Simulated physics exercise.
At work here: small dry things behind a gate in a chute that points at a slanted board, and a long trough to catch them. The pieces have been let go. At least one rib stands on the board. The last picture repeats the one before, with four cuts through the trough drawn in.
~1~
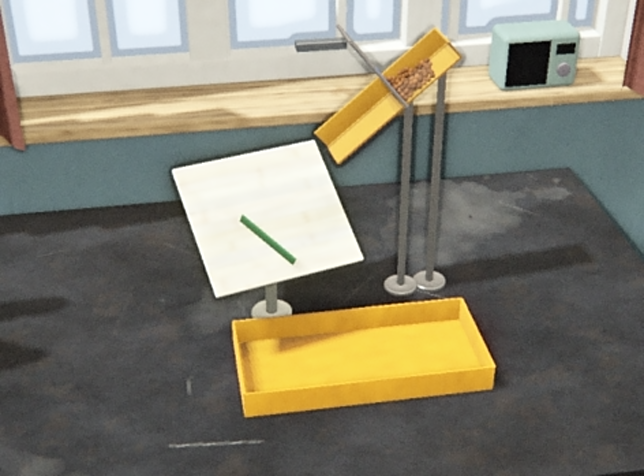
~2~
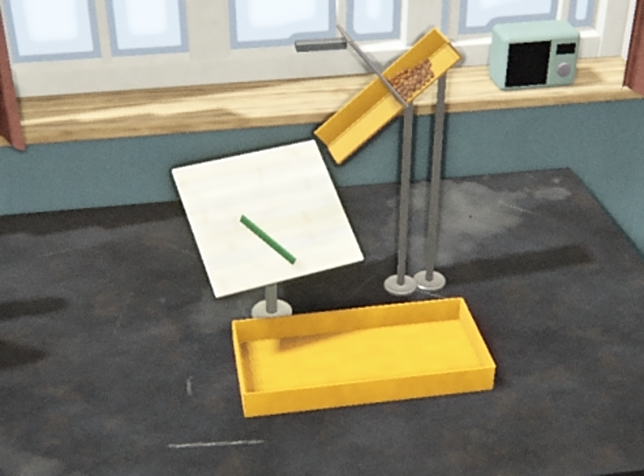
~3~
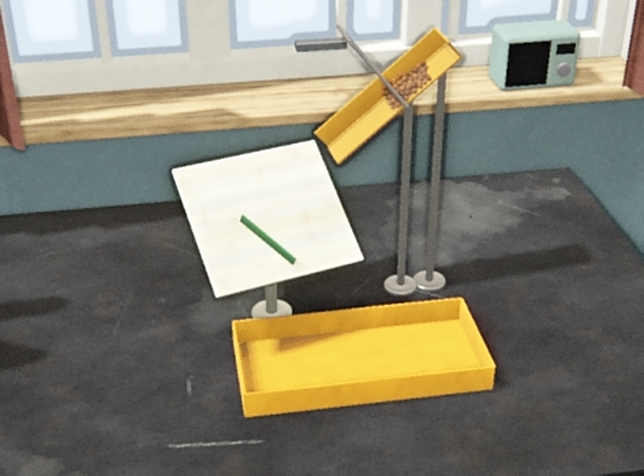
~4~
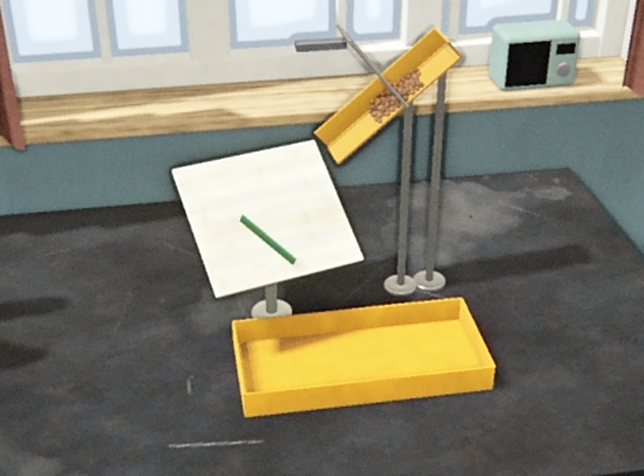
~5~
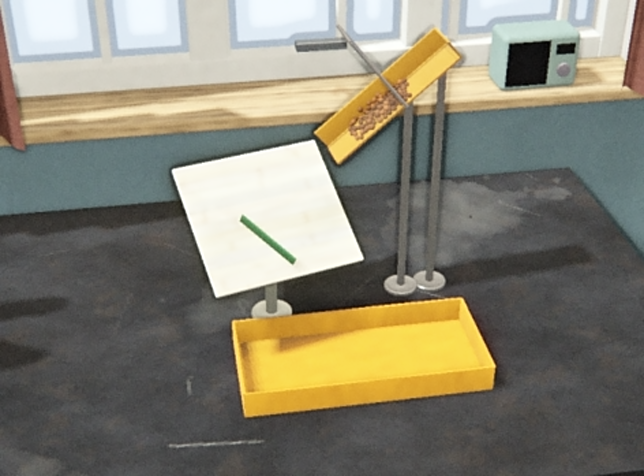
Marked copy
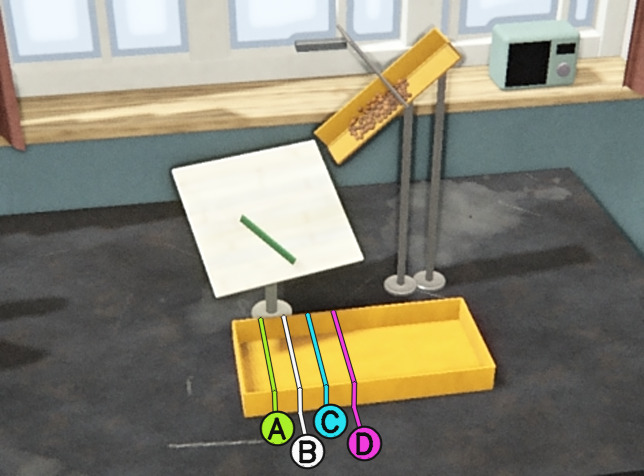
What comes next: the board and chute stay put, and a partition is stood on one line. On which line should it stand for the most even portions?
Choose D.
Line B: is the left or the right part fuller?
Right.
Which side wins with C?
The right side.
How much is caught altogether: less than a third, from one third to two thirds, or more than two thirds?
More than two thirds.
On the marked copy, line A crosses the front rim at (274, 391); line B crosses the front rim at (299, 388); line C crosses the front rim at (326, 385); line D crosses the front rim at (354, 382).
With A, of what is caught, none on the left of the divider, all on the right.
With B, of what is caught, none on the left of the divider, all on the right.
With C, of what is caught, a stray few on the left of the divider, nearly all on the right.
With D, of what is caught, about half on the left of the divider, about half on the right.
